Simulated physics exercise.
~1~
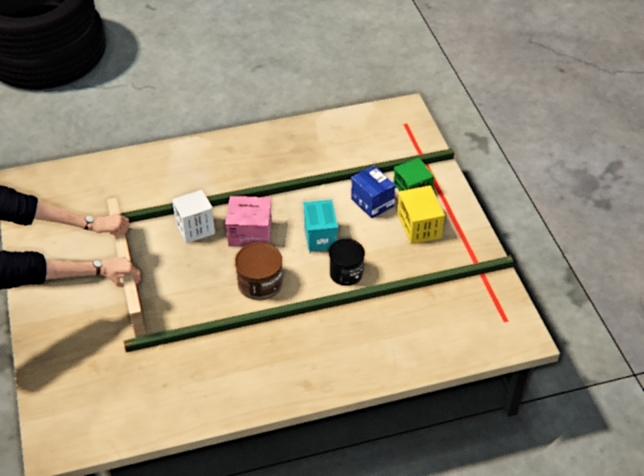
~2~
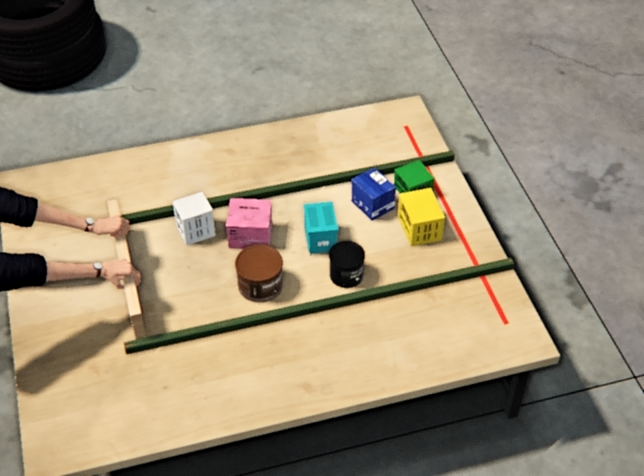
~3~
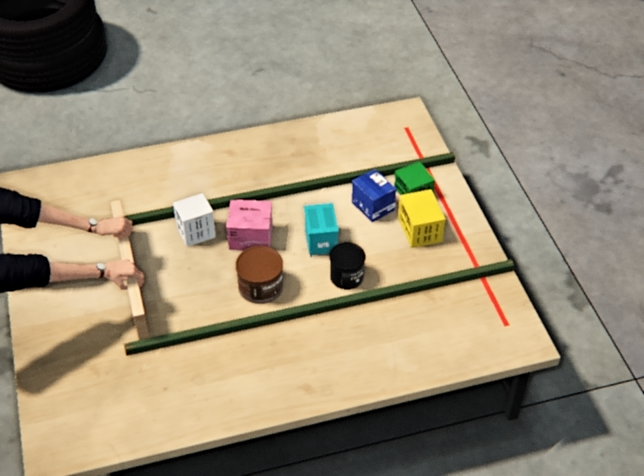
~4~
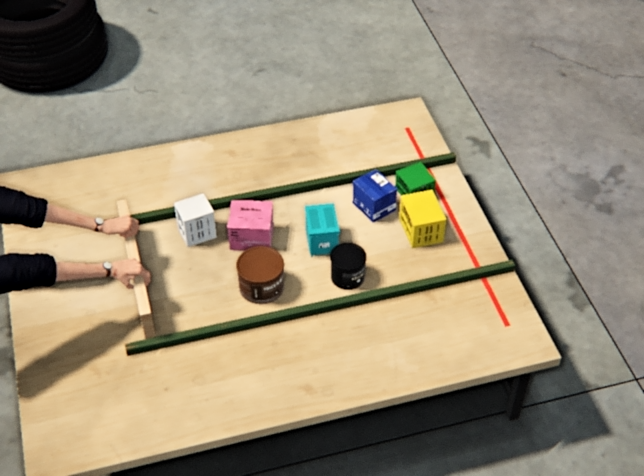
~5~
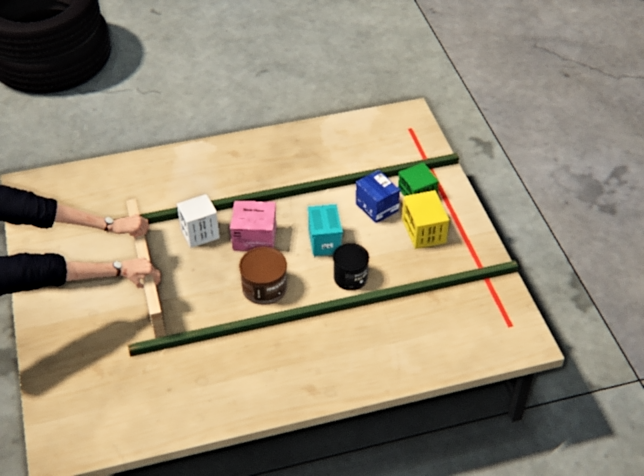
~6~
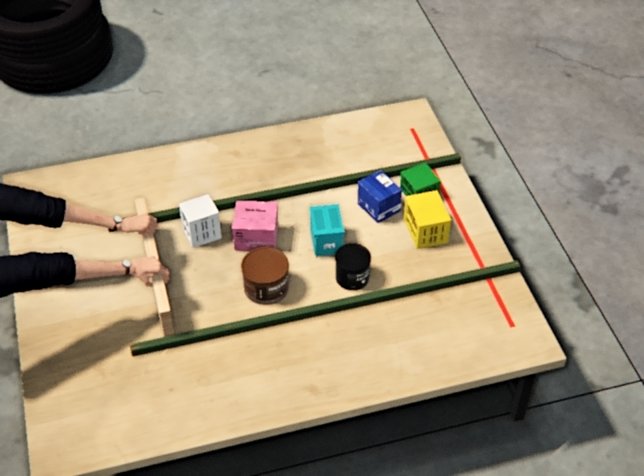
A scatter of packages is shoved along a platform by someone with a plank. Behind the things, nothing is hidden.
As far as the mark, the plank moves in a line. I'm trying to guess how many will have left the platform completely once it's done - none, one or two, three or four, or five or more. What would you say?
I would say five or more leave it.
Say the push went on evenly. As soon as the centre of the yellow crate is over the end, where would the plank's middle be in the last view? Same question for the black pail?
The middle is at (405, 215) when it's the yellow crate, and at (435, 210) when it's the black pail.
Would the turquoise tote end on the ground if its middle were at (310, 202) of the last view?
Observed: The turquoise tote does not remain.
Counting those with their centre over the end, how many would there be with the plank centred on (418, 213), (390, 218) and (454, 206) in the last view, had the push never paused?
It would be 2, 0 and 5.
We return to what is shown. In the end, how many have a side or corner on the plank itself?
It touches 3.
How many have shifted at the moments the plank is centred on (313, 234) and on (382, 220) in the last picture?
One spot: 5. Other spot: 8.
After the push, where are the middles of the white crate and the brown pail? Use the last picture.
Answer: First (456, 171), after that (493, 228).
A little later, none off yet; green crate at rest near (420, 185); yellow crate at rest near (427, 220); blue parcel at rest near (379, 197).
Next, none off yet; green crate moving near (422, 184); yellow crate shifted a little near (448, 211); blue parcel shifted a little near (397, 193).
When it is over, the number that fall off is five or more; down, turquoise tote, black pail, blue parcel, yellow crate and green crate.
